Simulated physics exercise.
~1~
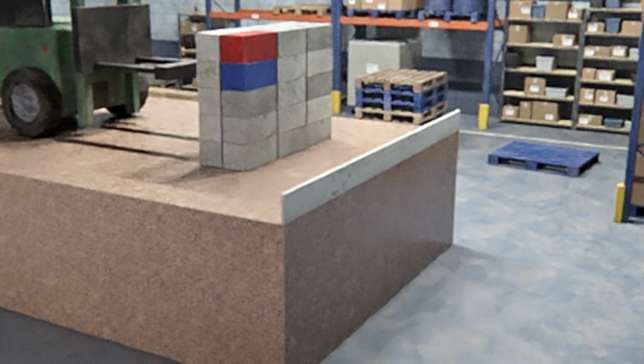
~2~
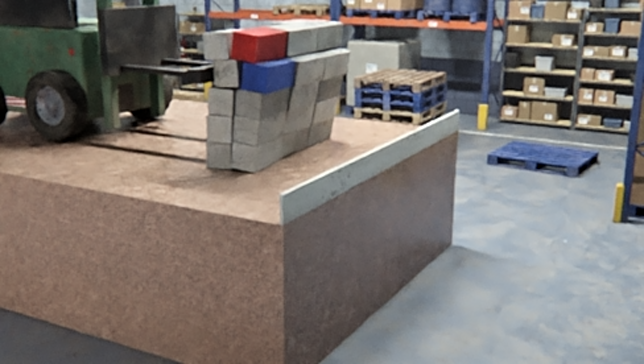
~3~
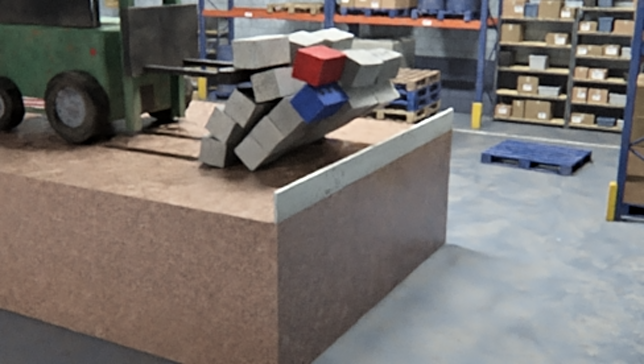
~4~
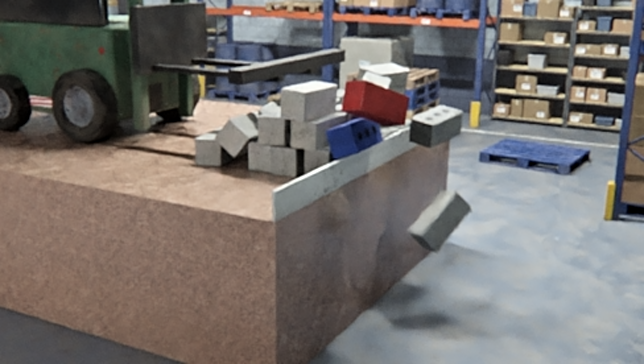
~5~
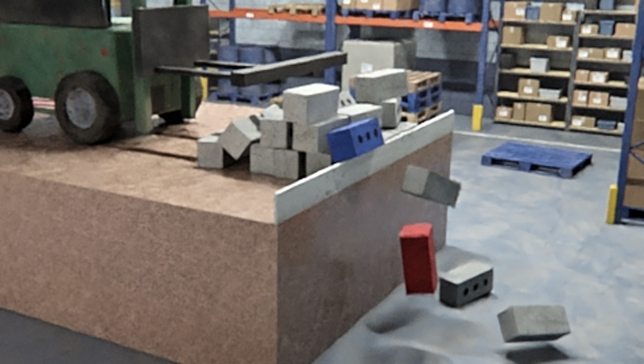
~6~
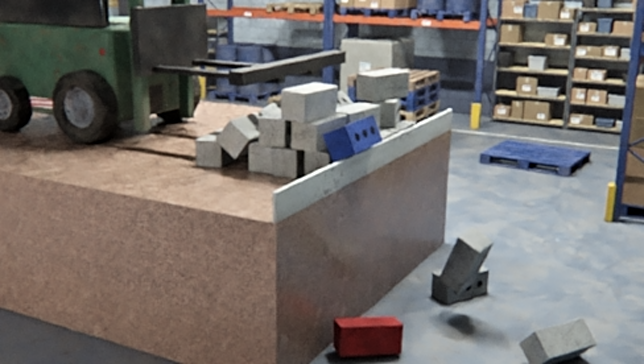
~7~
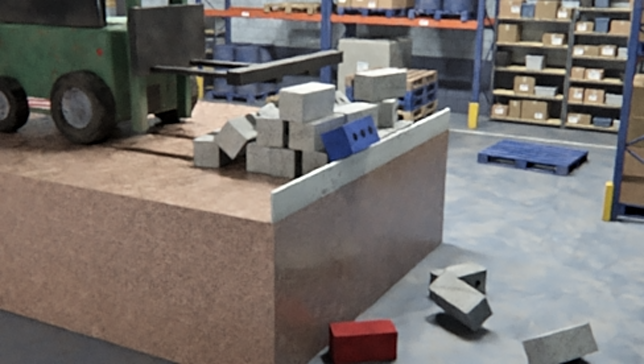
Stacked concrete blocks toppling as a forklift beam pushes them, red one dropping to the floor, blue one resting against the edge board.
